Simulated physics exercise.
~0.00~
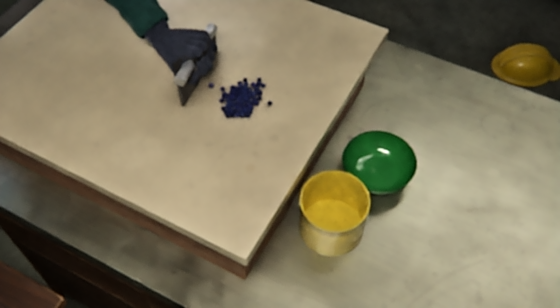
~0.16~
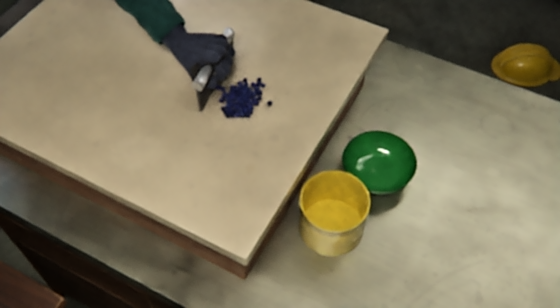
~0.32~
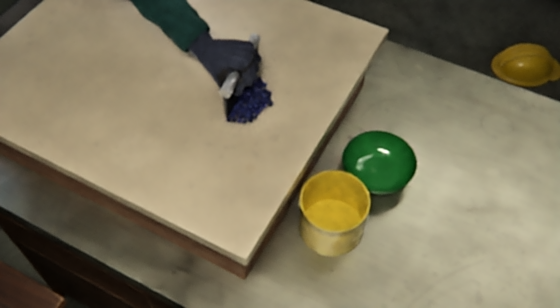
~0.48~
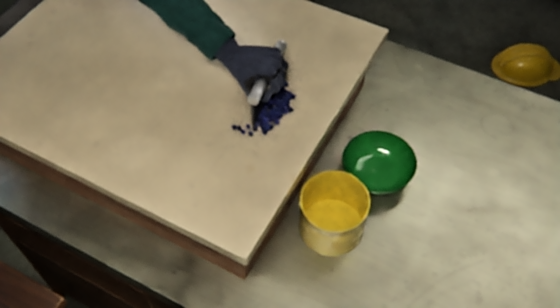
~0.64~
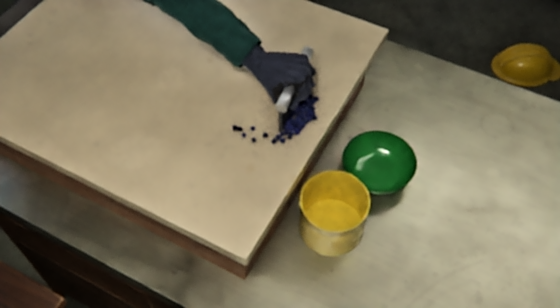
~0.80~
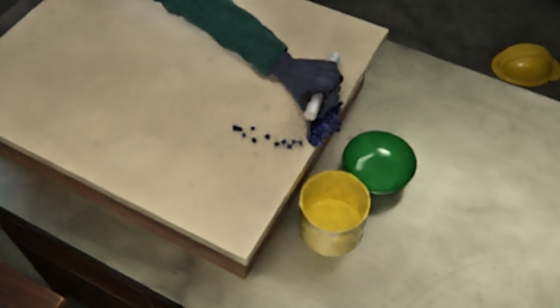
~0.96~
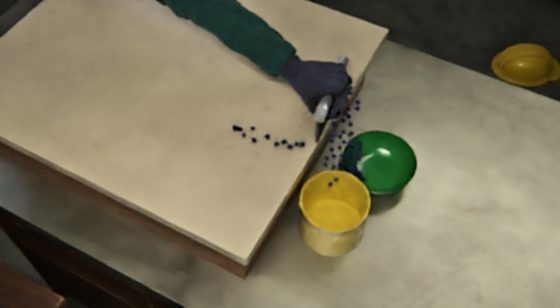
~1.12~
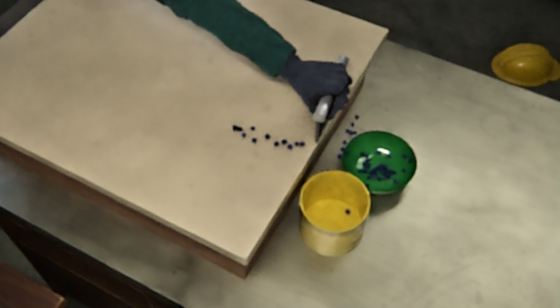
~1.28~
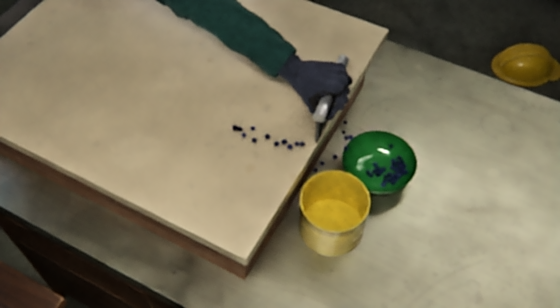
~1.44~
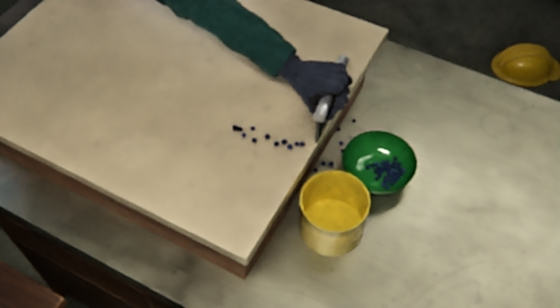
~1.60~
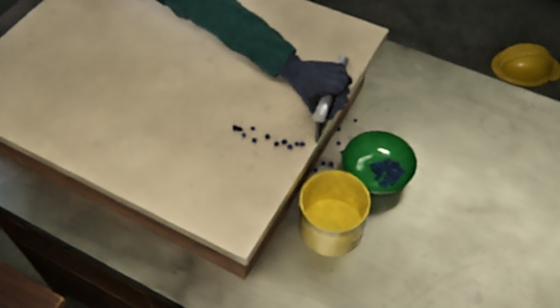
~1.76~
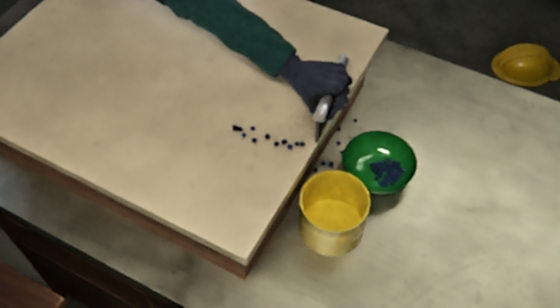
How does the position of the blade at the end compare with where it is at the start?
At the start the blade is on the upper part of the board, left of the blueberries. By the end it is farther right and slightly lower, at the board's right edge near the green bowl.
